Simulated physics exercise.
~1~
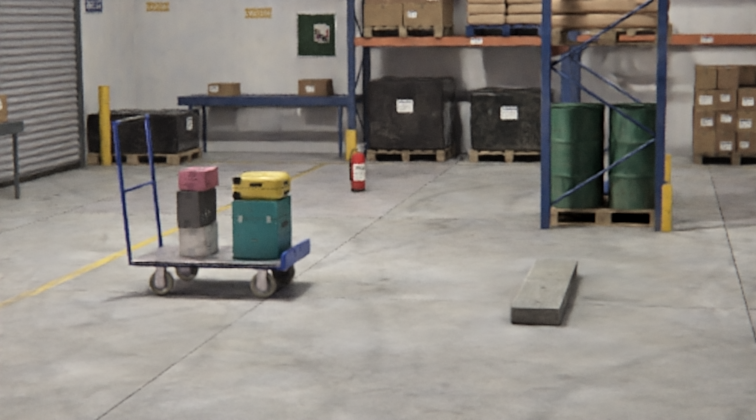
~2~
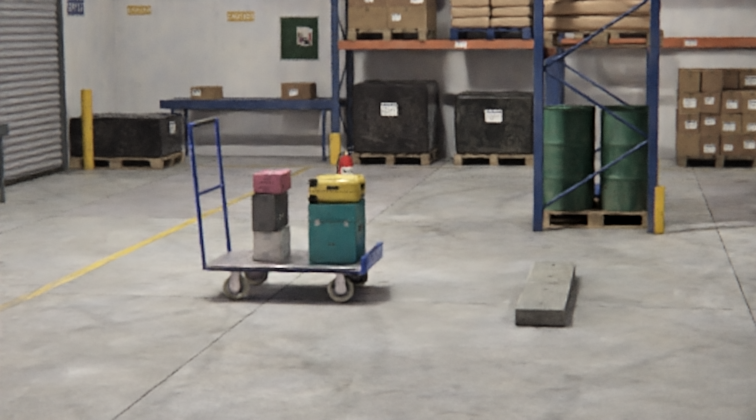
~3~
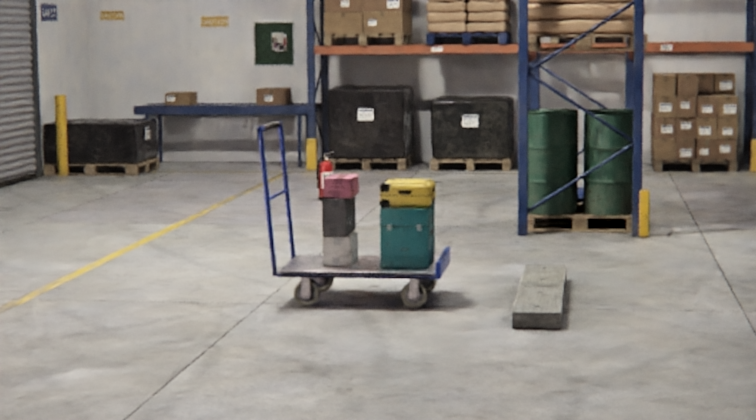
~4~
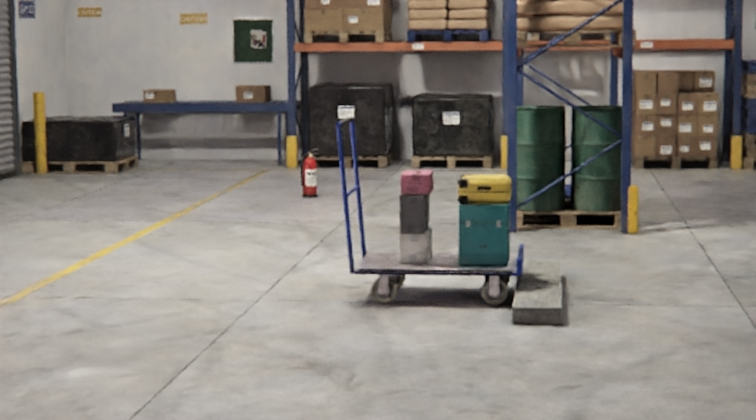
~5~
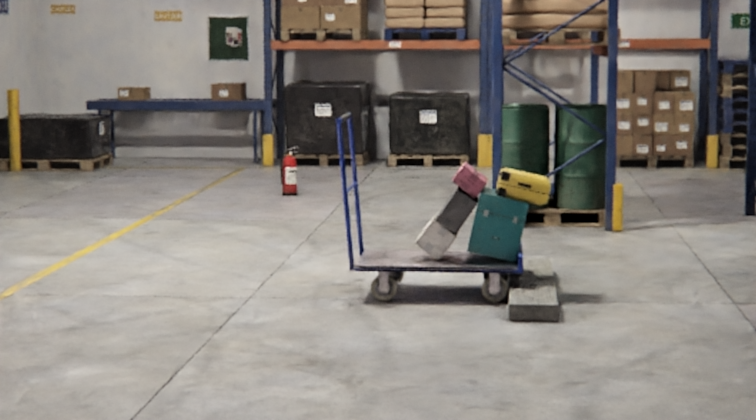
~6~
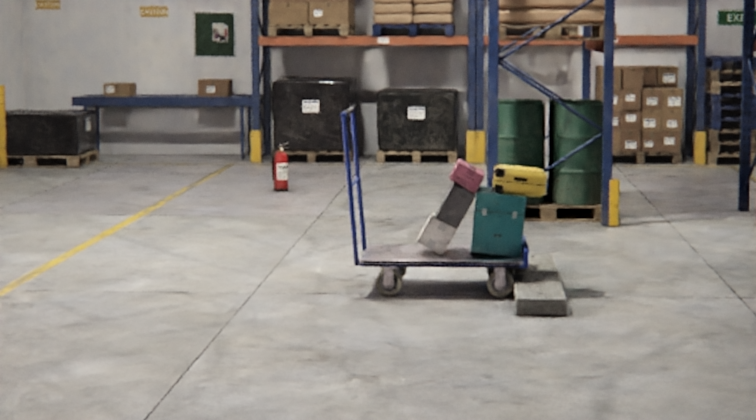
A loaded cart rolls right, stops at a low kerb, and its shifted load stays aboard.
